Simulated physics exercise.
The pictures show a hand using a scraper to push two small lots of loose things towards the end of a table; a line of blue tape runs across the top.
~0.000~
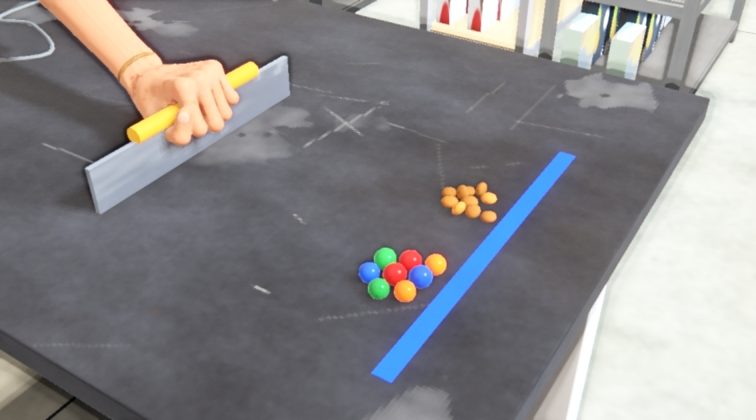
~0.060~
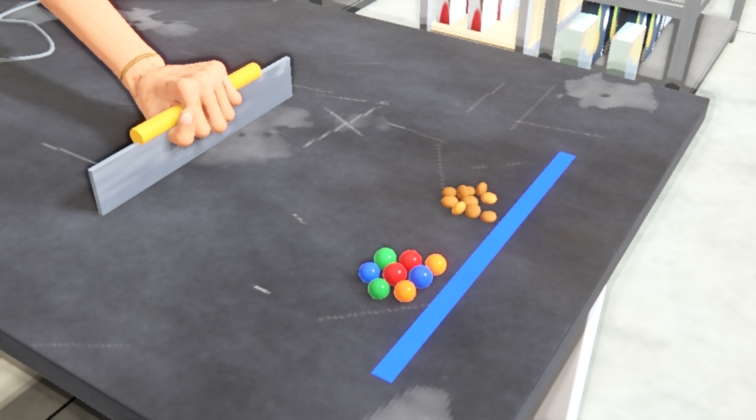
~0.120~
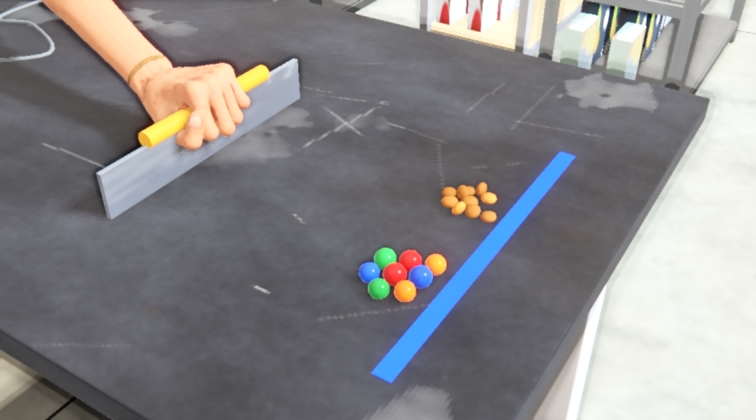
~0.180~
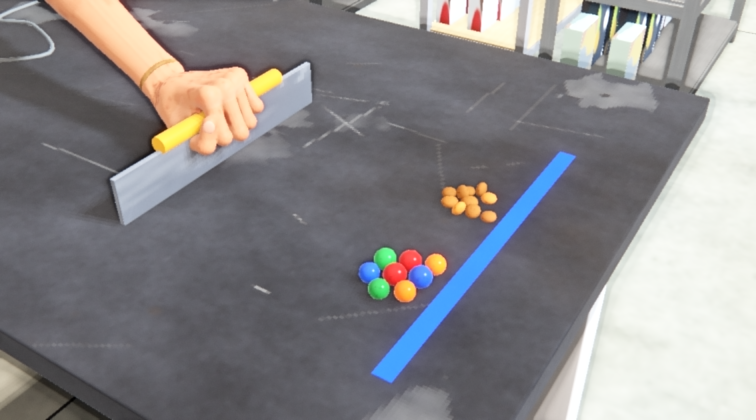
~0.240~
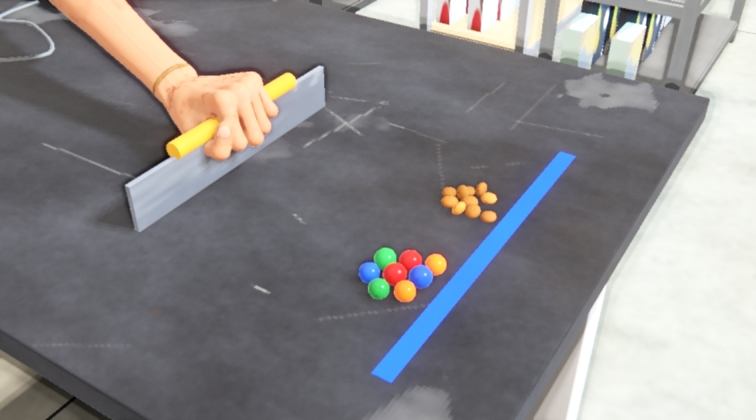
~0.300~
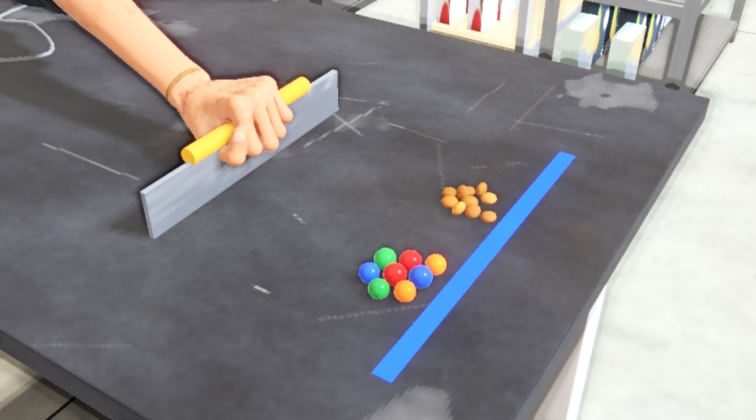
At the start, a hand grips the yellow handle of a gray scraper at the left of a dark table, with colorful gumballs and small brown bits lying near blue tape. After a brief rest, the hand slides the scraper a short way right, still short of both unmoving piles.
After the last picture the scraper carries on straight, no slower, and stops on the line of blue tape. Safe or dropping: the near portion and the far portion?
Finally, the near portion partly falls while the far portion keeps its place.
After 0.74 s, scraper still moving, near (371, 164); near portion all on the table, its front near (436, 265); far portion all on the table, its front near (488, 216).
After 1.20 s, scraper stopped at the blue tape; near portion all on the table, its front near (460, 372); far portion all on the table, its front near (543, 241).
After 1.48 s, scraper stopped at the blue tape; near portion near half over the edge; far portion all on the table, its front near (571, 227).
In the end (1.8 s), scraper stopped at the blue tape; near portion the whole lot over the edge; far portion all on the table, its front near (571, 227).
